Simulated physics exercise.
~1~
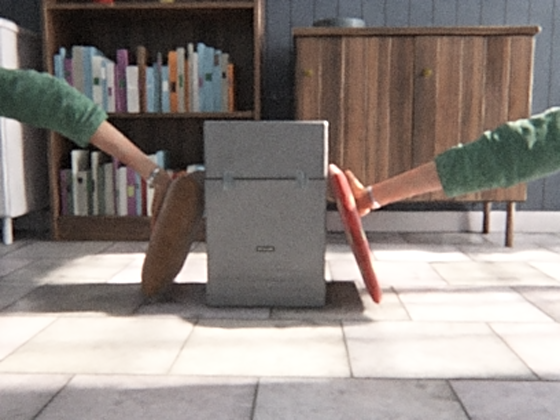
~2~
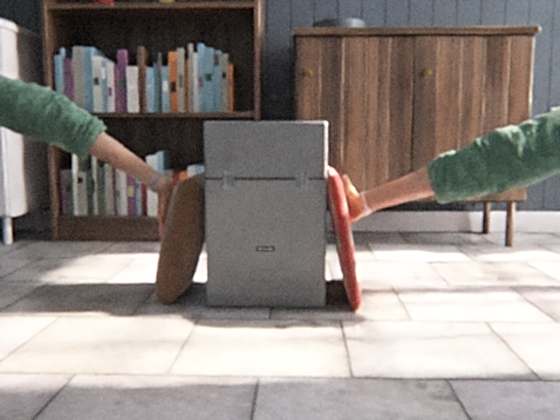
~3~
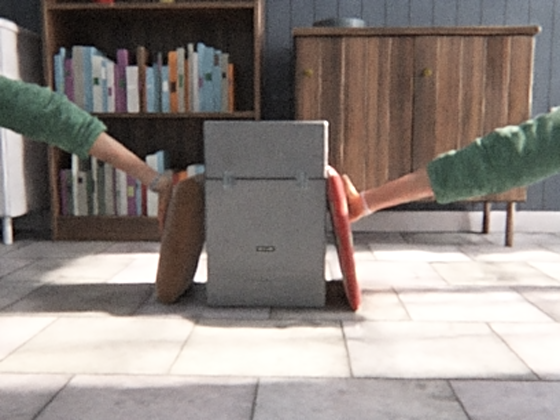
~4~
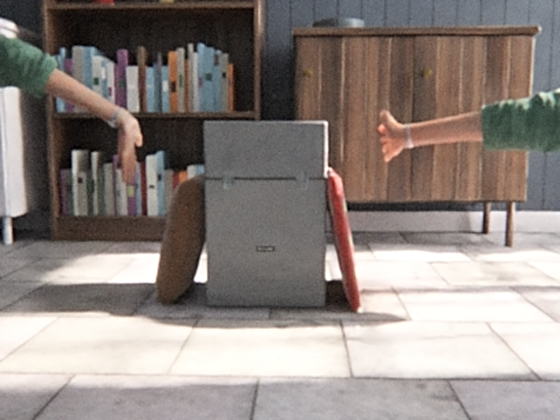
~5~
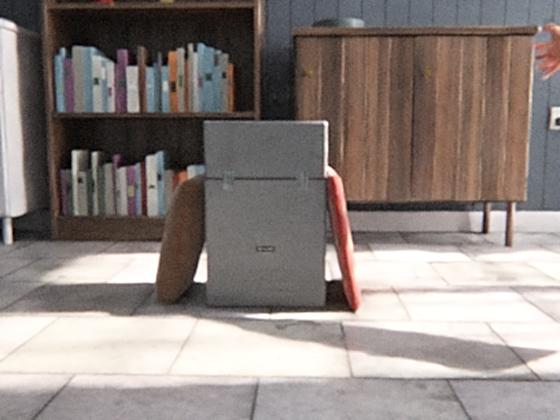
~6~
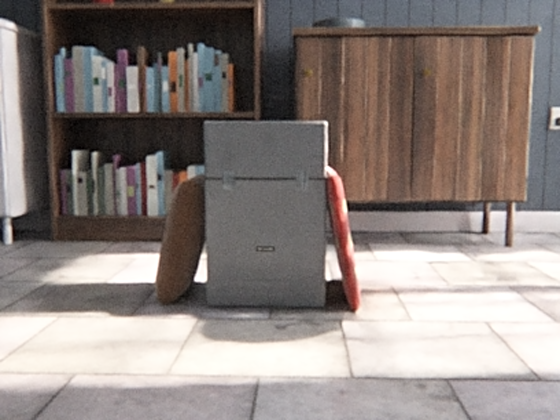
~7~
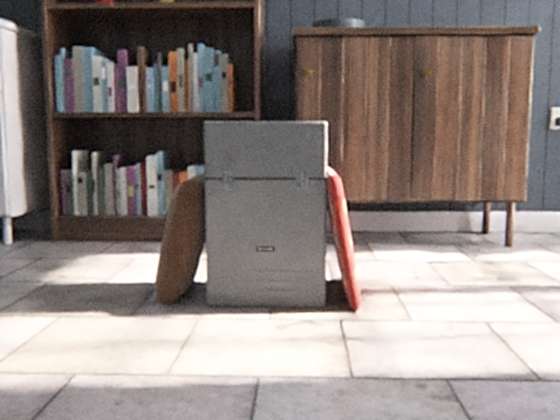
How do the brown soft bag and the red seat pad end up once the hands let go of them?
The brown soft bag stays propped against the left side of the grey chest, and the red seat pad keeps leaning on the right side.
